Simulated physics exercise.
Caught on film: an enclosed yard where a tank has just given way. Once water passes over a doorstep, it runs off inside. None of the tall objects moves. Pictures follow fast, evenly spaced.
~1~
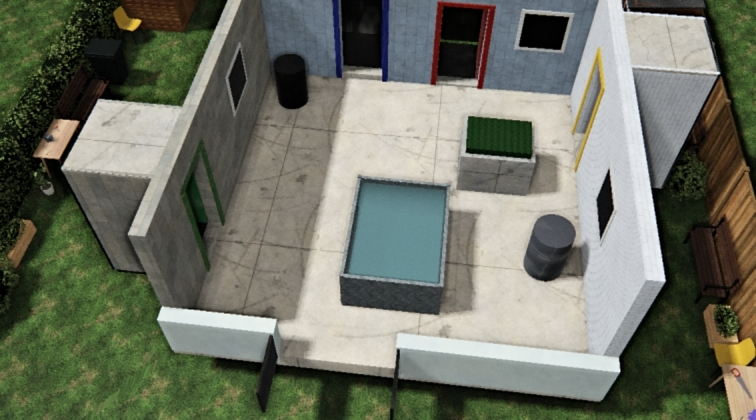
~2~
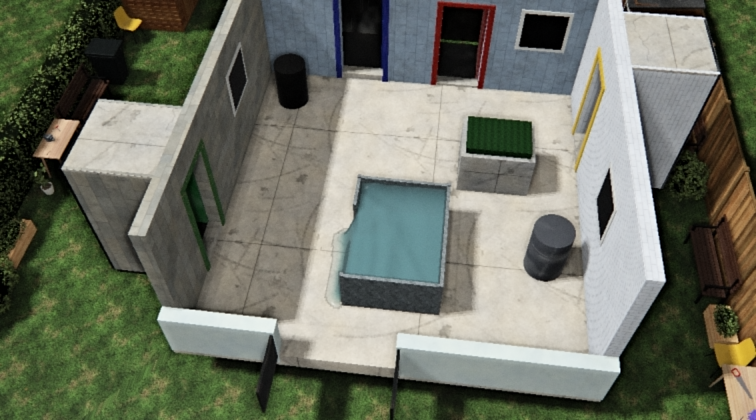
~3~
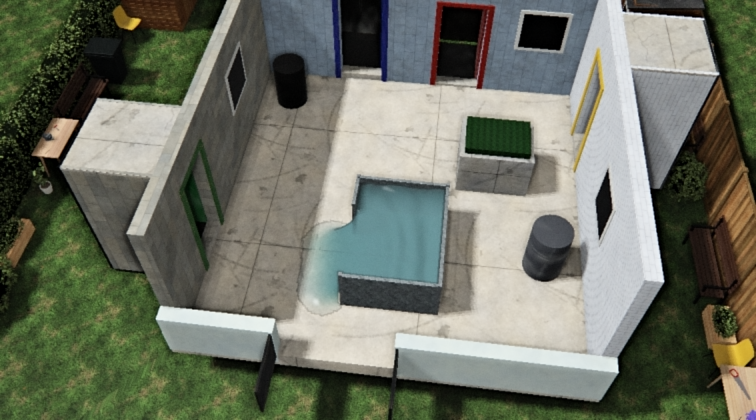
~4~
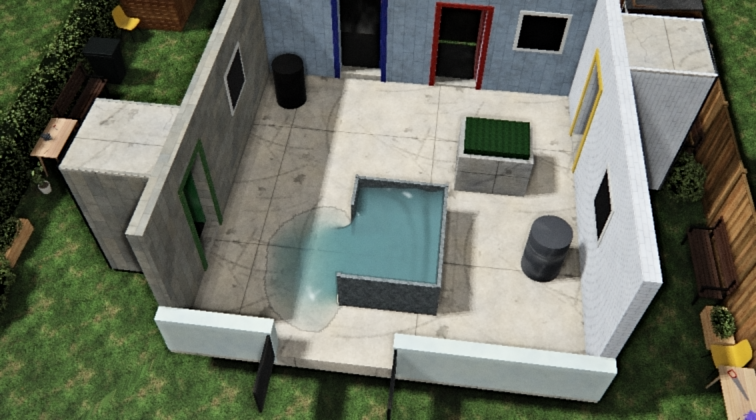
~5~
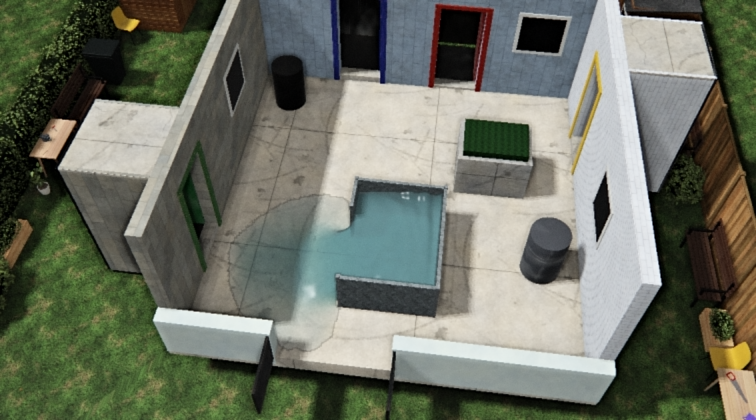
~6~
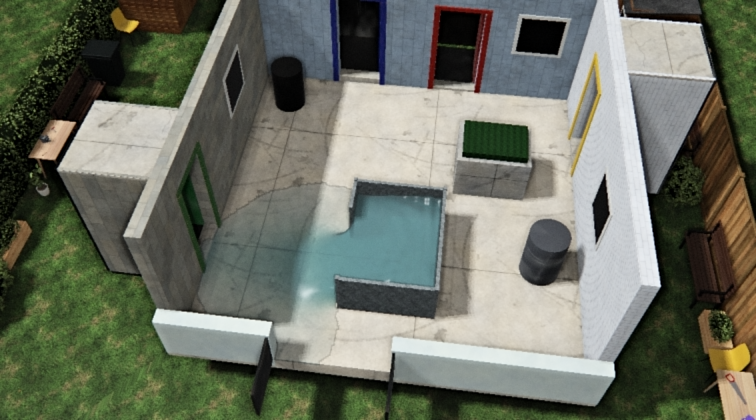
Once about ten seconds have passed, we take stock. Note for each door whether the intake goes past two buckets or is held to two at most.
My prediction: The yellow door is going to stay inside the allowance; the red door is going to stay inside the allowance; the blue door is going to stay inside the allowance; the green door is going to overshoot the allowance.
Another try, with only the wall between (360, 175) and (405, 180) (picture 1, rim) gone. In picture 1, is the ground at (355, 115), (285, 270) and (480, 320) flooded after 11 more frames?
Submerged, untouched, untouched.
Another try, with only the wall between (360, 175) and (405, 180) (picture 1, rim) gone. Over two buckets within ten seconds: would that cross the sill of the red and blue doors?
Looks like the red door tops the limit but the blue door tops the limit.
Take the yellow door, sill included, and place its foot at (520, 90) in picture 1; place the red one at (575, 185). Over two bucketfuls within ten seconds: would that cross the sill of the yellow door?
In that case yellow stays unflooded.
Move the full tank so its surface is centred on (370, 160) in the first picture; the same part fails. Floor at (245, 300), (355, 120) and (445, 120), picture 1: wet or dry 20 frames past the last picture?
Points in turn: Inundated; inundated; inundated.
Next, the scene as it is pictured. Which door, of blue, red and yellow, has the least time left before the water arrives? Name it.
It's the door marked blue.
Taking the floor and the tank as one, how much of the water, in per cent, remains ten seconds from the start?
68 in a hundred.
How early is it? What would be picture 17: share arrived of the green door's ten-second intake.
About 60 per cent.
A moment on, water covers 20 % of the floor; the yellow door not reached, the red door not reached, the blue door not reached, the green door far over two buckets in.
Next, water covers 25 % of the floor; the yellow door not reached, the red door not reached, the blue door not reached, the green door far over two buckets in.
Then, water covers 40 % of the floor; the yellow door not reached, the red door not reached, the blue door not reached, the green door far over two buckets in.
Later, water covers 65 % of the floor; the yellow door not reached, the red door wet at the sill, nothing in, the blue door under two buckets in, the green door far over two buckets in.
In the end, water covers 90 % of the floor; the yellow door wet at the sill, nothing in, the red door wet at the sill, nothing in, the blue door under two buckets in, the green door far over two buckets in.
